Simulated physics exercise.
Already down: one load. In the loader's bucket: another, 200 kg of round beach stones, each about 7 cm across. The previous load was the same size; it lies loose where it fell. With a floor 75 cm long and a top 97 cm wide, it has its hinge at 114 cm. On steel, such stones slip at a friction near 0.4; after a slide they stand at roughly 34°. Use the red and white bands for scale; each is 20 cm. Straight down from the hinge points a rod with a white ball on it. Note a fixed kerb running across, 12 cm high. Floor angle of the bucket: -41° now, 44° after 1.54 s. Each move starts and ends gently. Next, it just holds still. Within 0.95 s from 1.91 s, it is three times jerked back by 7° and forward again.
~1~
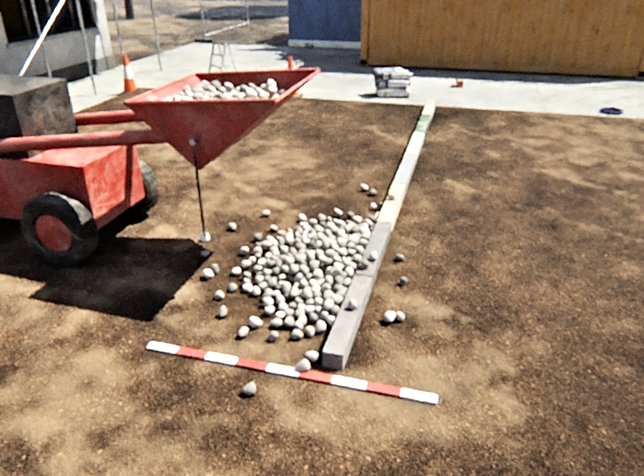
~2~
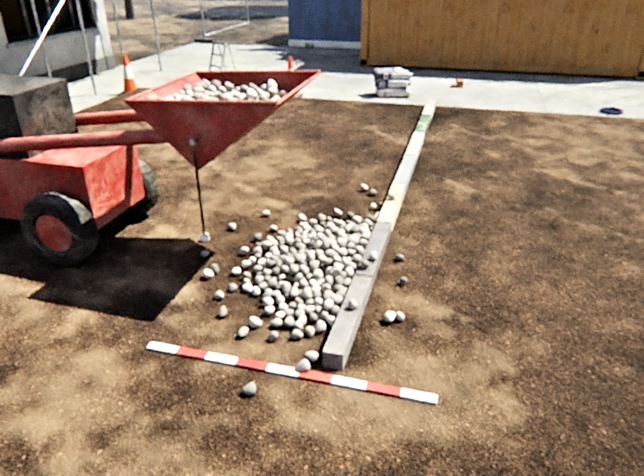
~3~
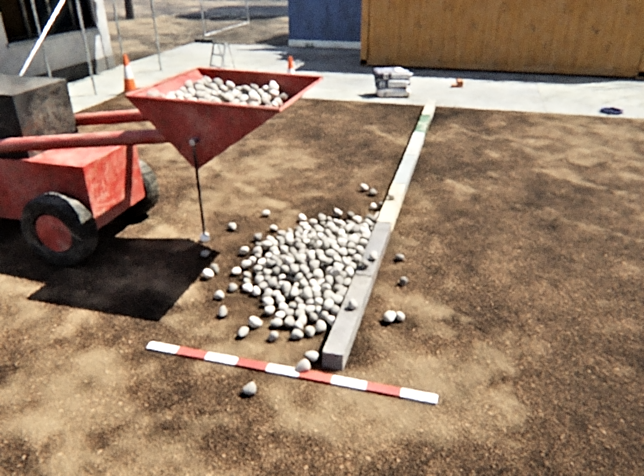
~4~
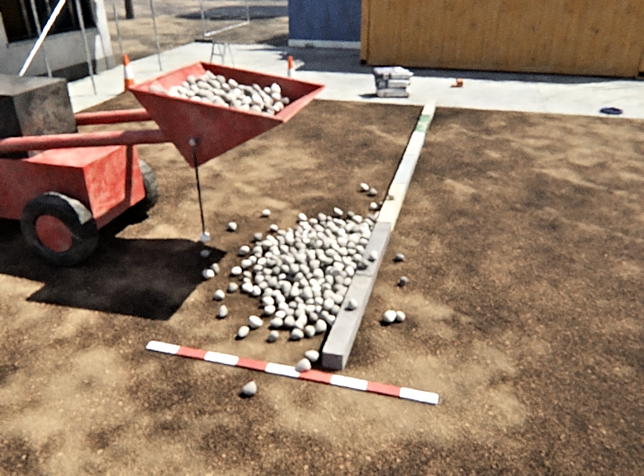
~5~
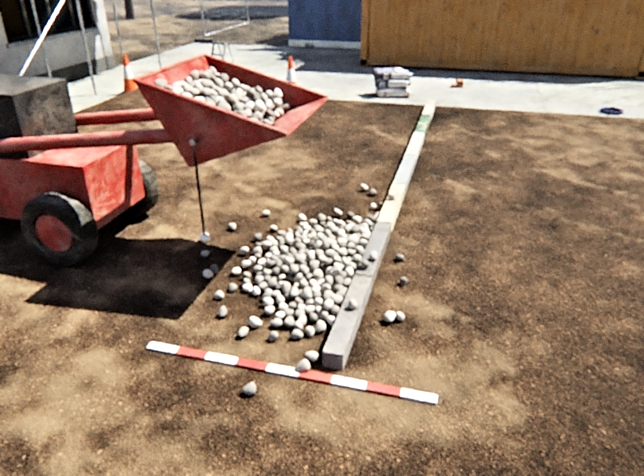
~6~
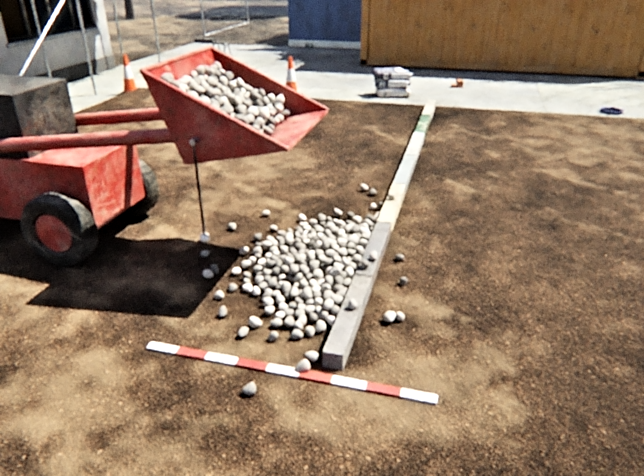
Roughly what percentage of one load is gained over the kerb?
Roughly 10 per cent.
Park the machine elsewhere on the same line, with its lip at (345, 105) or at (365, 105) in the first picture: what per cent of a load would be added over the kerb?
Some 70 percent first and 95 percent second.
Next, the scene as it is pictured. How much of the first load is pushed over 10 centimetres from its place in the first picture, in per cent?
The answer is about 10 per cent.
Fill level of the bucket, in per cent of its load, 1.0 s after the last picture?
It still holds about 15 per cent.
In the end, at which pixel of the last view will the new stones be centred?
The middle lies near (320, 256) in the last picture.
Then, 0.6 s after the last picture the floor is at 31°; in per cent of one load, 98 in the bucket, 101 on this side of the kerb, 1 over the kerb; the foremost stones are at (385, 270).
Then, 1.0 s after the last picture the floor is at 44°; in per cent of one load, 17 in the bucket, 182 on this side of the kerb, 1 over the kerb; the foremost stones are at (382, 280).
Then, 2.7 s after the last picture the floor is at 44°; in per cent of one load, 0 in the bucket, 189 on this side of the kerb, 11 over the kerb; the foremost stones are at (494, 325).
Then, 5.2 s after the last picture the floor is at 44°; in per cent of one load, 0 in the bucket, 189 on this side of the kerb, 11 over the kerb; the foremost stones are at (494, 325). Net gain over the kerb, 10.
